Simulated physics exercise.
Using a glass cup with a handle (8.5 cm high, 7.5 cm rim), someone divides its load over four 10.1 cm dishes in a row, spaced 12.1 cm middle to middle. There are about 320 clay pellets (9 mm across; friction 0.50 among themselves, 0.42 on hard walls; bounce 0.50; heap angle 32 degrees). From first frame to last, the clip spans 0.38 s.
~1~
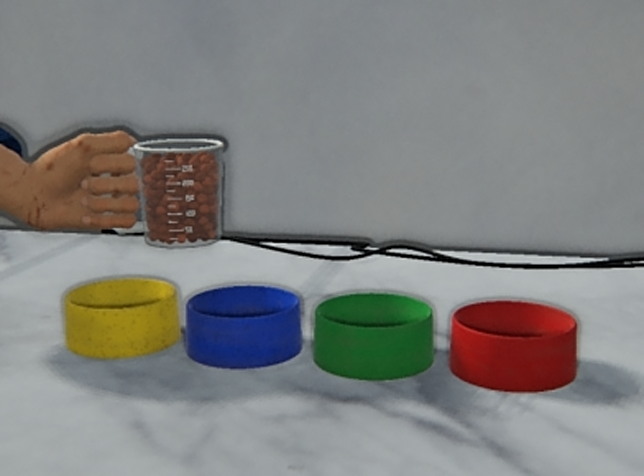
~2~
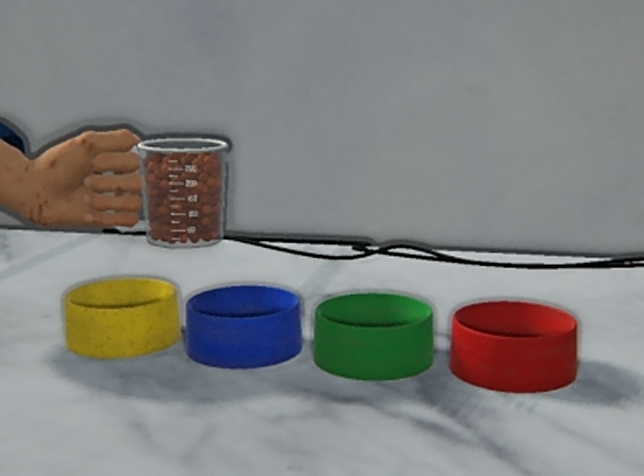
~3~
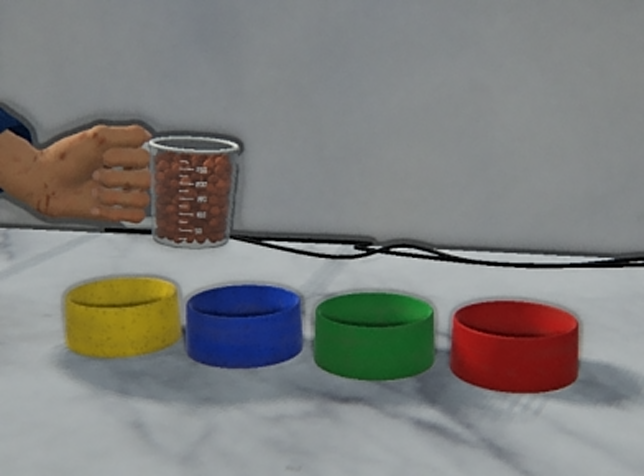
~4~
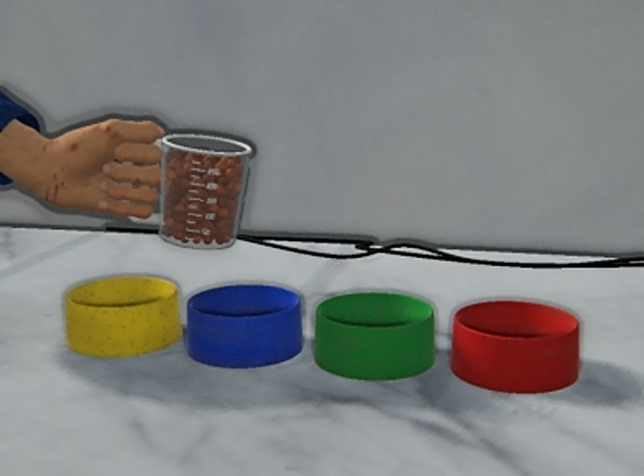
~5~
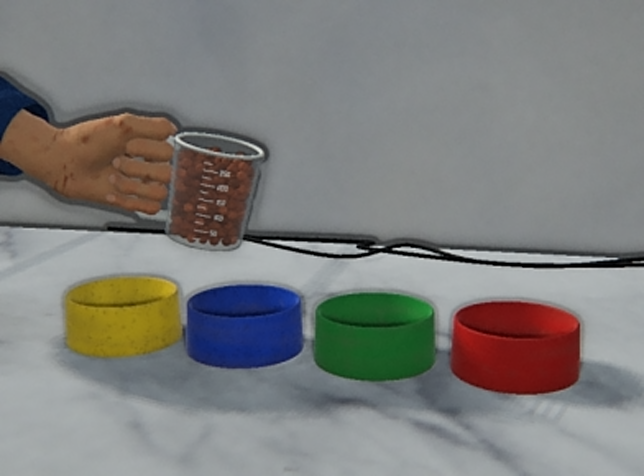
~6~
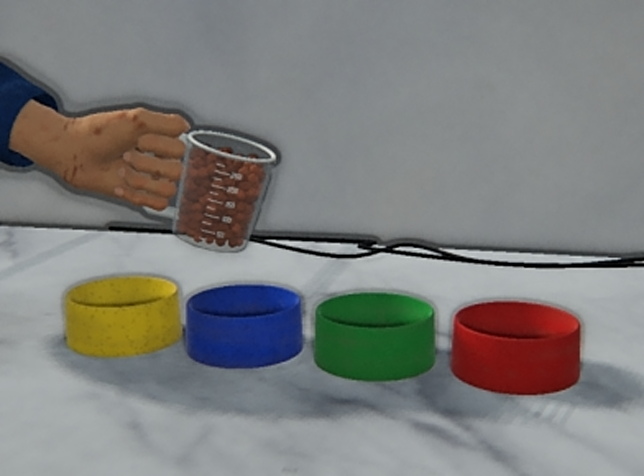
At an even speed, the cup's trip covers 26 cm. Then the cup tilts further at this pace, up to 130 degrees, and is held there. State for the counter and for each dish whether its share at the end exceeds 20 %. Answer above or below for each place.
Red: Above, blue: Below, green: Below, yellow: Below, counter: Below.
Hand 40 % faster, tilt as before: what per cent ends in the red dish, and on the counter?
Shares: Red 100, counter 0.
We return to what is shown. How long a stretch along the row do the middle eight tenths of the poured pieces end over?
That stretch comes to around 6 cm.
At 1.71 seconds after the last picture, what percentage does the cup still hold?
Somewhere near 85 per cent of the load.
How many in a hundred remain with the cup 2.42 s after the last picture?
0 per cent.
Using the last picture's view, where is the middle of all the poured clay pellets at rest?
Look around (527, 343) in the last picture.
Then, 1.03 s after the last picture, tilt 69 degrees; cup holds 100 %.
Then, 1.71 s after the last picture, tilt 104 degrees; cup holds 85 %, red 10 %.
Then, 2.42 s after the last picture, tilt 130 degrees; cup holds 0 %, red 95 %.
In the end, red 95 %, blue 0 %, green 0 %, yellow 0 %, counter 5 %.
